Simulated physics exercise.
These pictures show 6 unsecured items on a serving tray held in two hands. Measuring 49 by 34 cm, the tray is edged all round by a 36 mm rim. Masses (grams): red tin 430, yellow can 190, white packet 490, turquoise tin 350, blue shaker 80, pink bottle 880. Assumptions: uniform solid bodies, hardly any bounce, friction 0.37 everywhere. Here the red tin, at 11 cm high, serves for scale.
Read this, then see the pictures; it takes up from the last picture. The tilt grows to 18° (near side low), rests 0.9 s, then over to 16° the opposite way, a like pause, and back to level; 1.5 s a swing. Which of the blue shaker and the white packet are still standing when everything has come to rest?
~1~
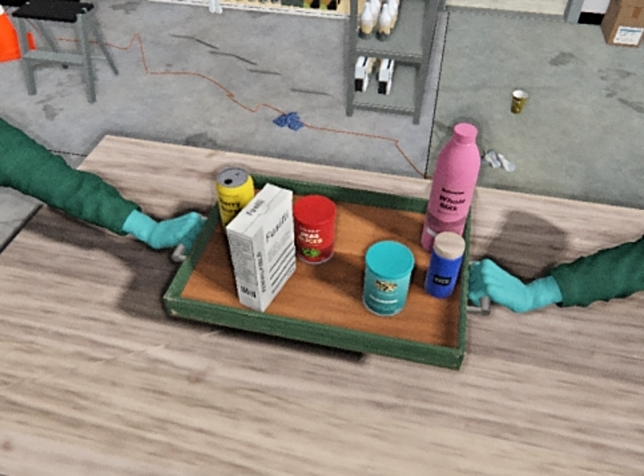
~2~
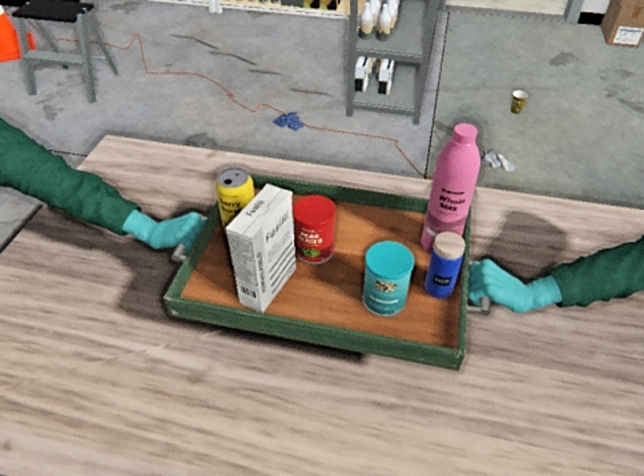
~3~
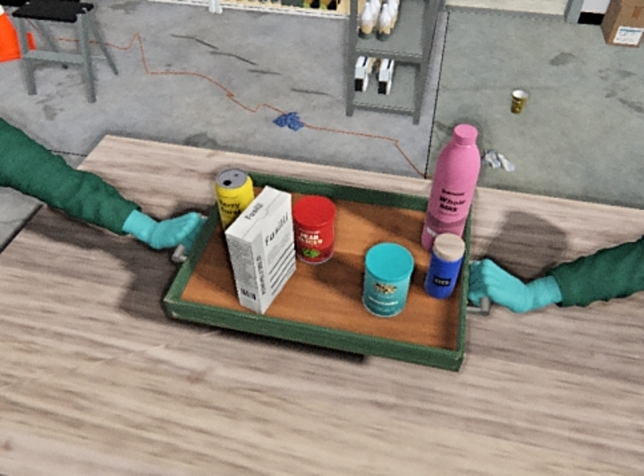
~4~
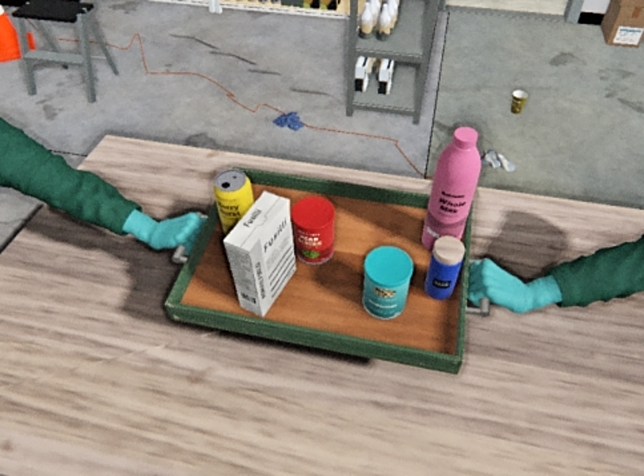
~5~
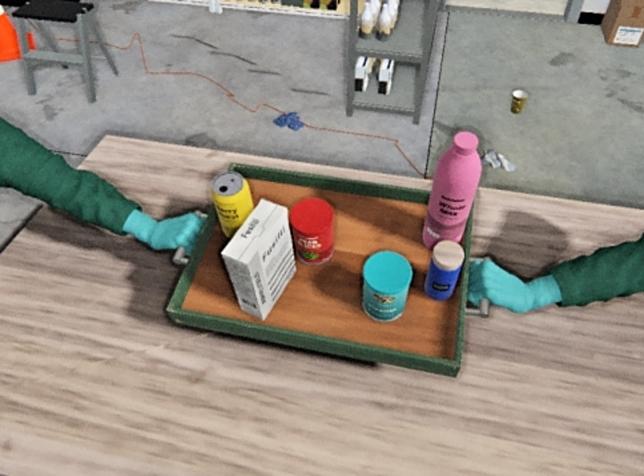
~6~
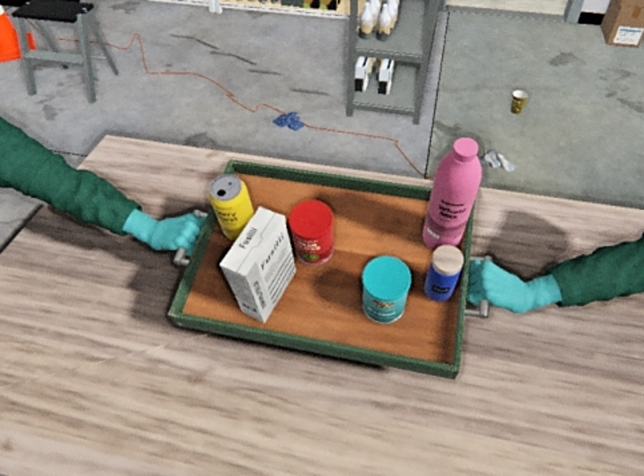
The blue shaker is not, the white packet is.
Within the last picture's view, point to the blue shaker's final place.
Somewhere around (443, 320).
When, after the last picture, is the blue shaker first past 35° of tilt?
I'd put it at some 0.8 s.
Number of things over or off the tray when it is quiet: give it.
In total, 2.
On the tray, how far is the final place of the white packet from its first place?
Net distance near 0 cm.
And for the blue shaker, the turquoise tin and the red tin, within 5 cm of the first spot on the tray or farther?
Here is how it goes: The blue shaker moves off; next, the turquoise tin remains near its start; last, the red tin remains near its start.
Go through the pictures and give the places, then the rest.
Tray level; blue shaker (444, 266); white packet (265, 250), in the first picture.
Tray level; turquoise tin (387, 280); pink bottle (451, 192), in the second picture.
Tray at 2°, near edge down; red tin (314, 231); yellow can (237, 206), in the third picture.
Tray at 5°, near edge down; turquoise tin (386, 284); pink bottle (452, 194), in the fourth picture.
Tray at 10°, near edge down; red tin (313, 233); yellow can (235, 208), in the fifth picture.
Tray at 14°, near edge down; blue shaker (443, 274); white packet (262, 268), in the sixth picture.
Then, 0.80 s on from there, tray at 18°, near edge down; blue shaker 44° off its base near (441, 304); pink bottle 50° off its base.
Then, 1.20 s on from there, tray at 18°, near edge down; pink bottle now off the tray; blue shaker on its side near (441, 333); turquoise tin moved 2 cm.
Then, 2.10 s on from there, tray at 3°, near edge down; blue shaker on its side near (442, 322); turquoise tin moved 2 cm.
Then, 4.10 s on from there, tray at 15°, far edge down; blue shaker on its side near (446, 305); turquoise tin moved 2 cm.
In the end, off the tray and tipped over, pink bottle; toppled on the tray, blue shaker; the other 4 under 5 cm from the start. In the last view, blue shaker near (443, 320), white packet near (265, 250).
